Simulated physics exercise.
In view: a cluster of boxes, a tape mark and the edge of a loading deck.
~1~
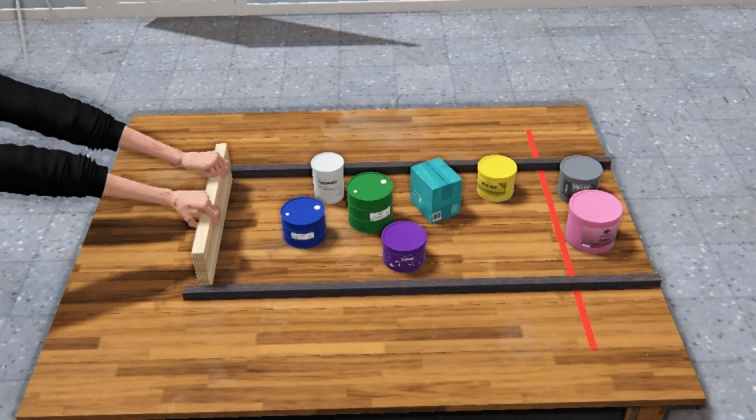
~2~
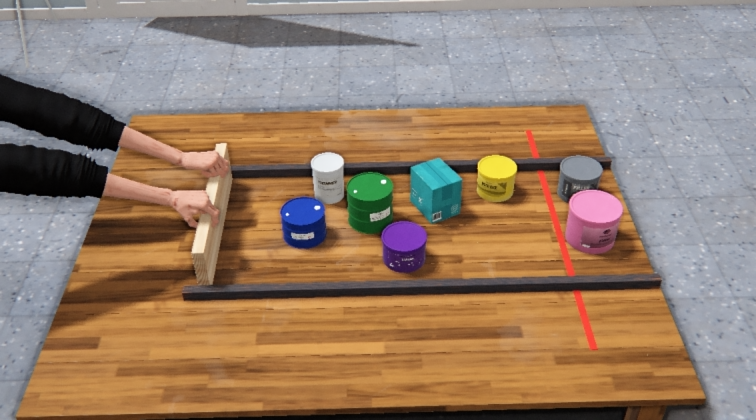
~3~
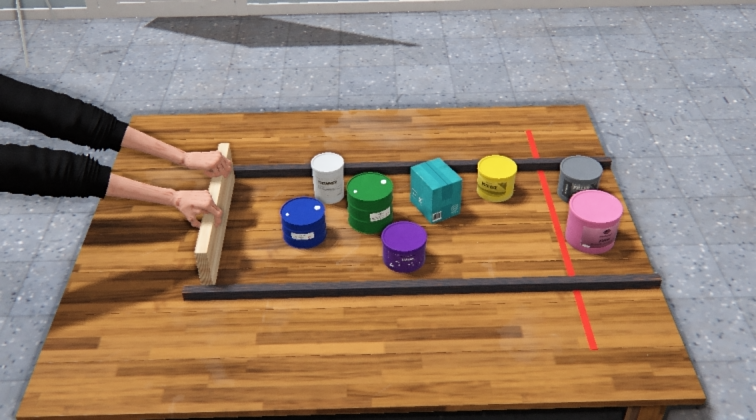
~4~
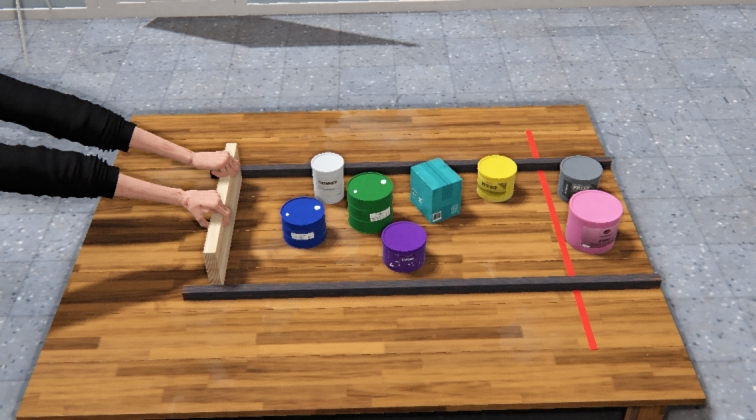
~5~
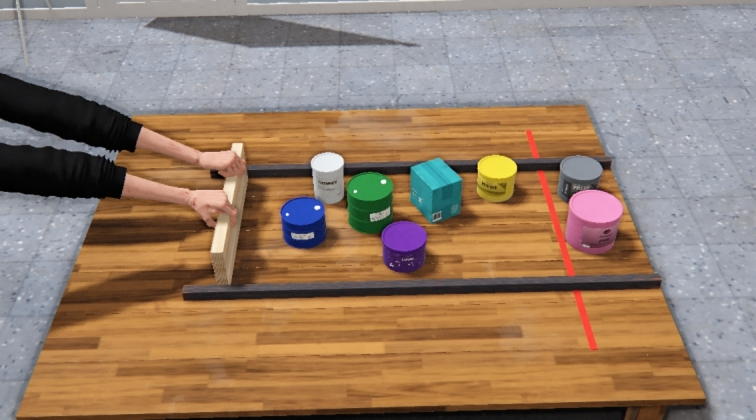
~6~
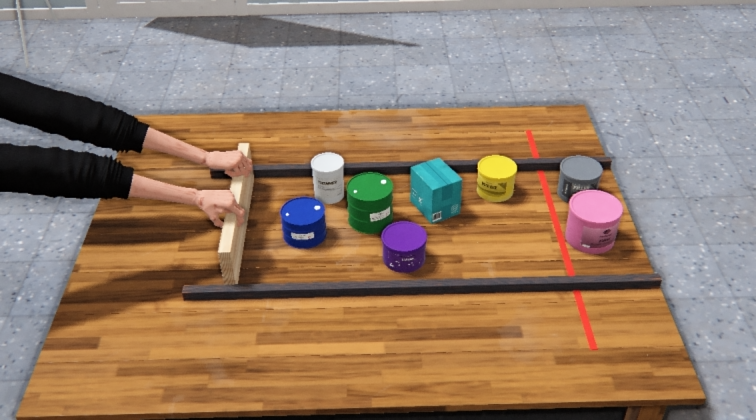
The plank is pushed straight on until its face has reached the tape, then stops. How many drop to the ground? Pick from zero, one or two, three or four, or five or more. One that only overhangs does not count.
As it turns out, the number that fall off is one or two.
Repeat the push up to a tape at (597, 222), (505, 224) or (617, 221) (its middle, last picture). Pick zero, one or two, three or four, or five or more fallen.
The falls would be three or four; no fall at all; five or more.
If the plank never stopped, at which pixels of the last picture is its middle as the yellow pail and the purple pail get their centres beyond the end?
Near (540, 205) and (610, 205).
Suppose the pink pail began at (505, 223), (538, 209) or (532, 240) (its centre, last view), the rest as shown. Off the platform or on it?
Place by place, it holds on; is kept; does not fall.
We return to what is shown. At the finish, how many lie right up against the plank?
The number is 4.
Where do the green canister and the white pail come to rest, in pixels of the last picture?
The green canister at (576, 191), the white pail at (562, 168).
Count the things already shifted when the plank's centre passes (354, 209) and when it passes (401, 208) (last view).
The counts are 4 and 6.
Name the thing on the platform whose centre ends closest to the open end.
That is the pink pail.
Early on, none off yet; grey pail at rest near (579, 181); pink pail at rest near (593, 222); yellow pail at rest near (496, 179).
Finally, the number that fall off is one or two; lost, yellow pail and grey pail.
